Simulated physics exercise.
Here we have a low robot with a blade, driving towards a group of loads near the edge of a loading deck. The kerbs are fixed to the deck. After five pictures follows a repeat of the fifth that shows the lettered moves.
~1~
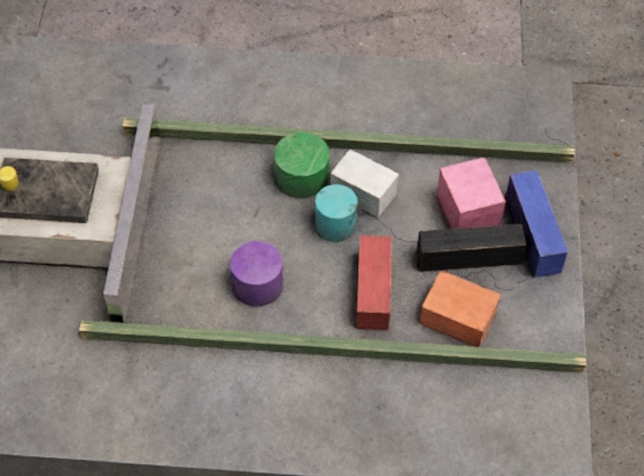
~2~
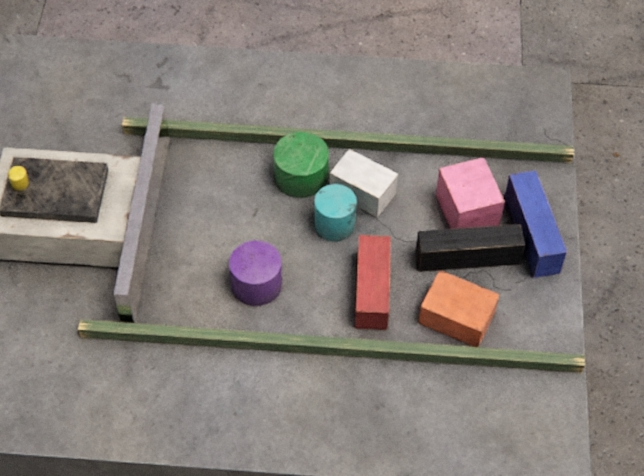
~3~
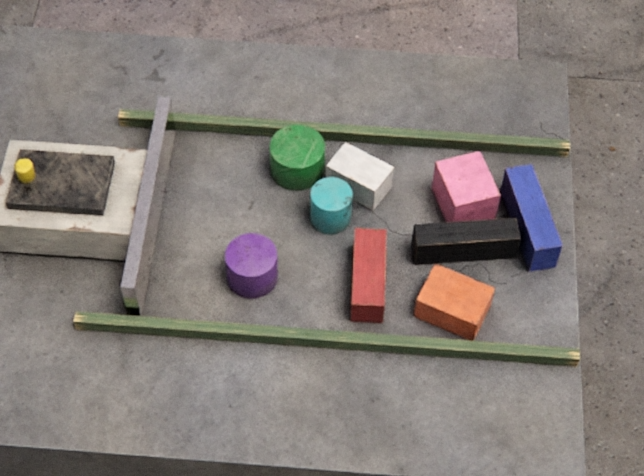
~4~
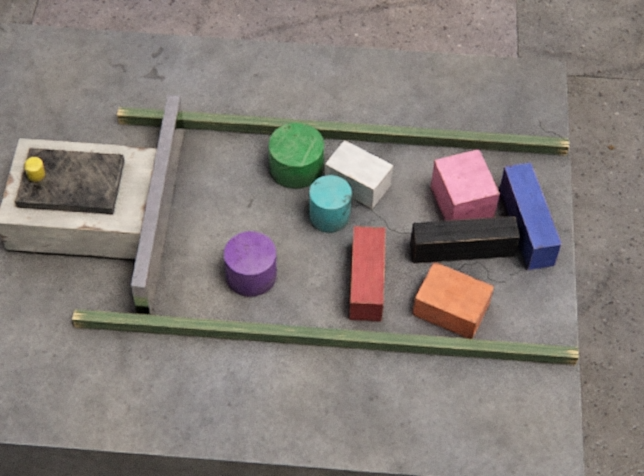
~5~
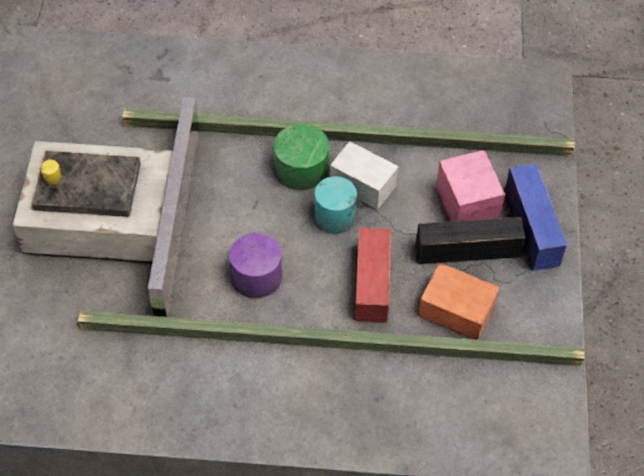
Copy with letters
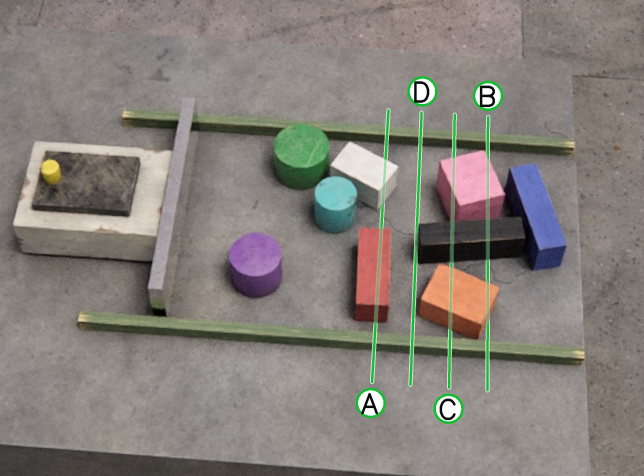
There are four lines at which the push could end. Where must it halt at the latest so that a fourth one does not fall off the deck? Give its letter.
It should halt at B.
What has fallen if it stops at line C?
It is the blue bar.
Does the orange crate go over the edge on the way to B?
Yes.
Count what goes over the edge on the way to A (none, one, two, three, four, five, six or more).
The count is none.
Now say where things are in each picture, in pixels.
Robot (52, 189); purple canister (258, 274); turquoise canister (336, 213), in the first frame.
Robot (62, 189); black stick (470, 248), in the second frame.
Robot (68, 181); pink crate (466, 192), in the third frame.
Robot (78, 180); orange crate (453, 301), in the fourth frame.
Robot (94, 183); white crate (364, 176); purple canister (257, 266); turquoise canister (335, 205), in the fifth frame.
On the marked copy, A at (381, 236); B at (488, 243); C at (452, 241); D at (416, 238).
With B. Early on, robot (208, 190); green canister (328, 160); white crate (379, 180).
Further on, robot (322, 198); blue bar (567, 205); orange crate (538, 287).
At the end, robot (408, 204); blue bar over the edge; orange crate over the edge; two fallen.
As for the rest, A is within the limit but short; C is within the limit but short; D is within the limit but short.
